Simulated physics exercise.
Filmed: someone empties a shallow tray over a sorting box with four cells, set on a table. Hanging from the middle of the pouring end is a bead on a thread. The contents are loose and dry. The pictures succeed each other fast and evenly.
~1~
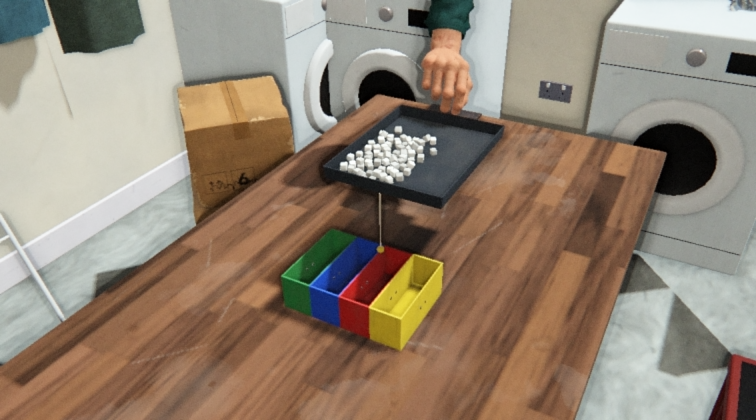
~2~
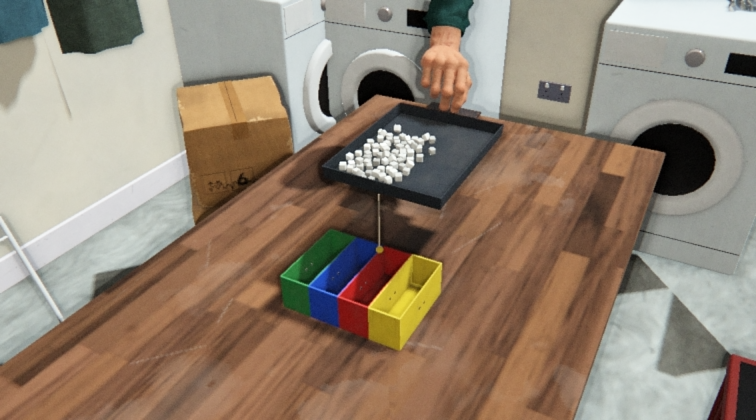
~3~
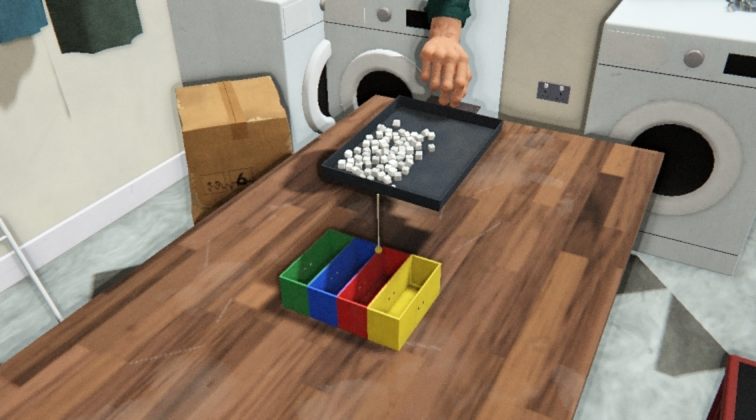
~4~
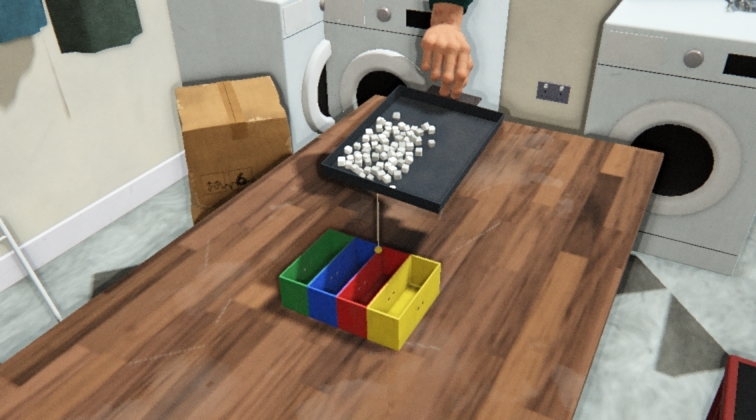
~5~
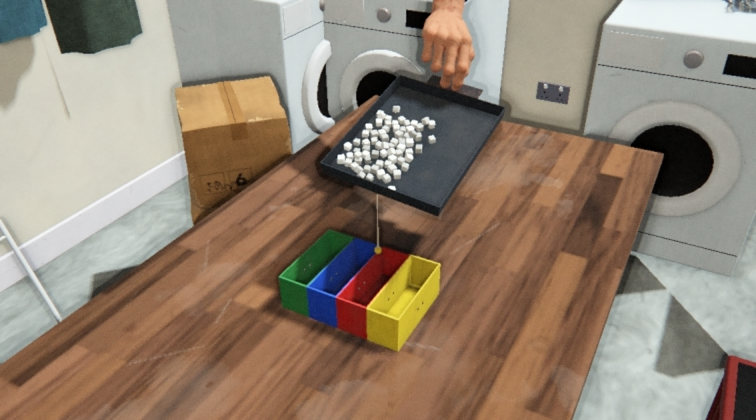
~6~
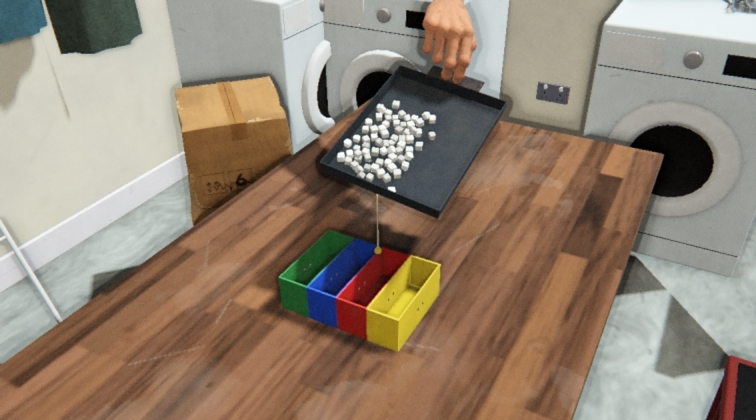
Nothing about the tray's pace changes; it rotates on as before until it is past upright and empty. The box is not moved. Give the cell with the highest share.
Highest share: The yellow cell.
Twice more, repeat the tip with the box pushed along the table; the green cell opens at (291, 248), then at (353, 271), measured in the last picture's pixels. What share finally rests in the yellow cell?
In the first position around 20 percent, in the second around 10 percent.
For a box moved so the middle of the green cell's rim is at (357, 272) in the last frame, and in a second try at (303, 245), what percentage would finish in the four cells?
90 per cent, then 30 per cent.
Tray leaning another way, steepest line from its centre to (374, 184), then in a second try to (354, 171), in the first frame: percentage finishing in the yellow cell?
Respectively 0 % and 0 %.
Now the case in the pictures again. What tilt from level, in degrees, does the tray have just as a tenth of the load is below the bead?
It has tipped about 100 degrees.
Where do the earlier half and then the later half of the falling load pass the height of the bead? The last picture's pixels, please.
First around (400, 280), afterwards around (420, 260).
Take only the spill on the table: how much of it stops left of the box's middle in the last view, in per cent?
That comes to about 10 per cent of the pieces.
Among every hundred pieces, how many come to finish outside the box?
Near 30 in a hundred.
Shortly afterwards, tray tipped steeply; all but a few on the tray; a little falling or outside the box.
Next, tray tipped past a quarter turn; the bulk on the tray; a little in the yellow cell; a little falling or outside the box.
Some moments later, tray tipped past a quarter turn; near half in the yellow cell; near a quarter in the red cell; near a quarter falling or outside the box.
In the end, tray tipped past a quarter turn; near half in the yellow cell; near a quarter in the red cell; none at all in the blue cell; none at all in the green cell; near a quarter outside the box.
